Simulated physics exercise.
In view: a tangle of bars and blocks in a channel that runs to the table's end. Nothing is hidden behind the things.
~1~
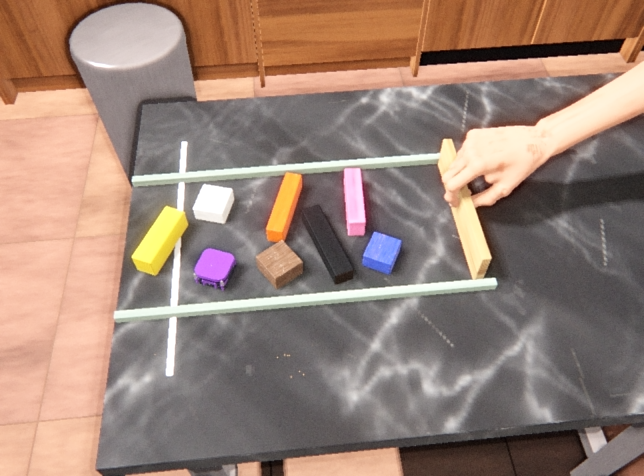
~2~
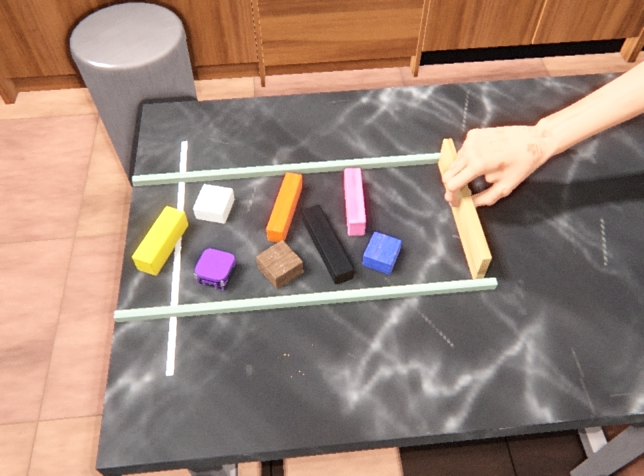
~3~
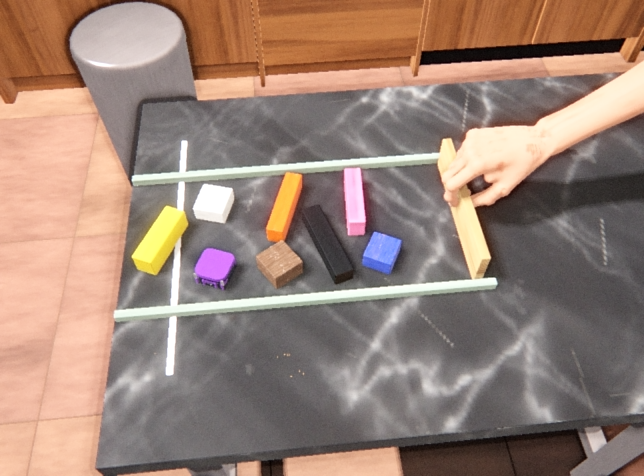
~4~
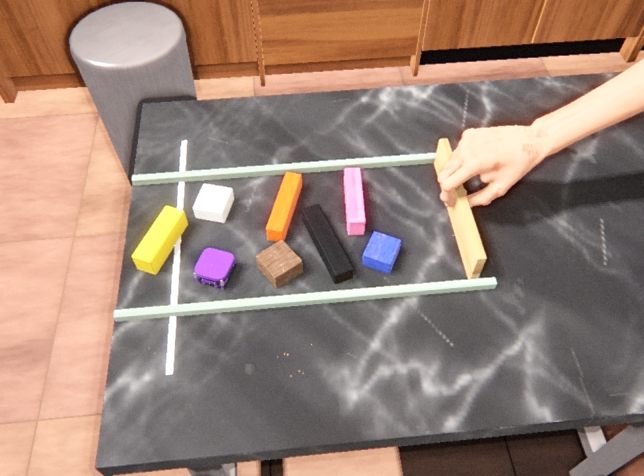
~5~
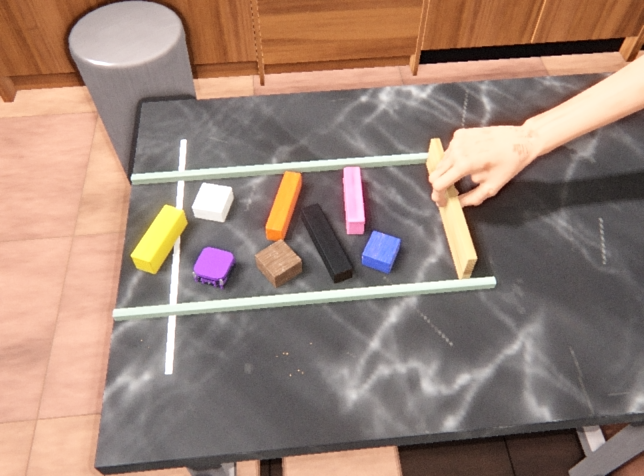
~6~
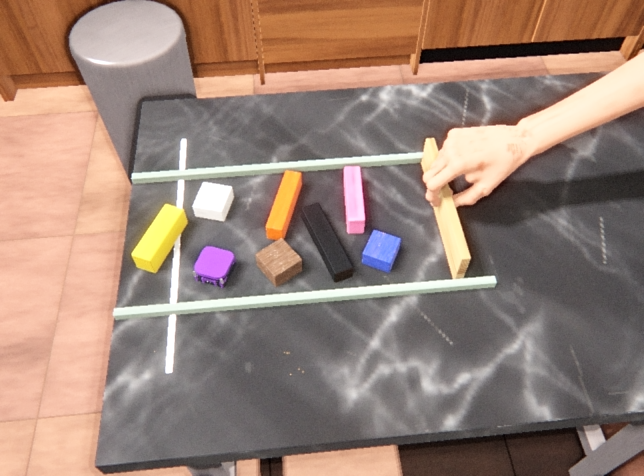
A hand holds a wooden board and slides it slightly left toward the still, colourful blocks.
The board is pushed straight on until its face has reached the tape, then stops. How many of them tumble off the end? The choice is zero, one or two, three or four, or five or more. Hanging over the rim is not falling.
Here the number that fall off is three or four.
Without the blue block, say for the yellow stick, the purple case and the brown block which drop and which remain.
The yellow stick goes over; the purple case falls; the brown block survives.
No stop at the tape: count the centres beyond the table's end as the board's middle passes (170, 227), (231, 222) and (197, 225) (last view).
It would be 4, 0 and 2.
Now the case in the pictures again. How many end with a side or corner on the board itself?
That makes 2.
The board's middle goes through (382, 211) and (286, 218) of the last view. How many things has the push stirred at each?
1 and 6.
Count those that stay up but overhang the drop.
Overhanging: 2.
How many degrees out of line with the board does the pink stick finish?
Near 0 degrees.
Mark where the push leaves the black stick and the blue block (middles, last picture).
About (136, 255), and the other about (159, 273).
Early on, none off yet; yellow stick at rest near (161, 238); white block at rest near (214, 202); purple case at rest near (215, 267).
A while later, none off yet; yellow stick at rest near (161, 238); white block at rest near (214, 202); purple case travelled about its own width near (185, 264).
Further along, none off yet; yellow stick travelled a little near (126, 230); white block travelled well along near (161, 197); purple case travelled well along near (113, 268).
Finally, the number that fall off is three or four; lost, brown block, purple case, white block and yellow stick.
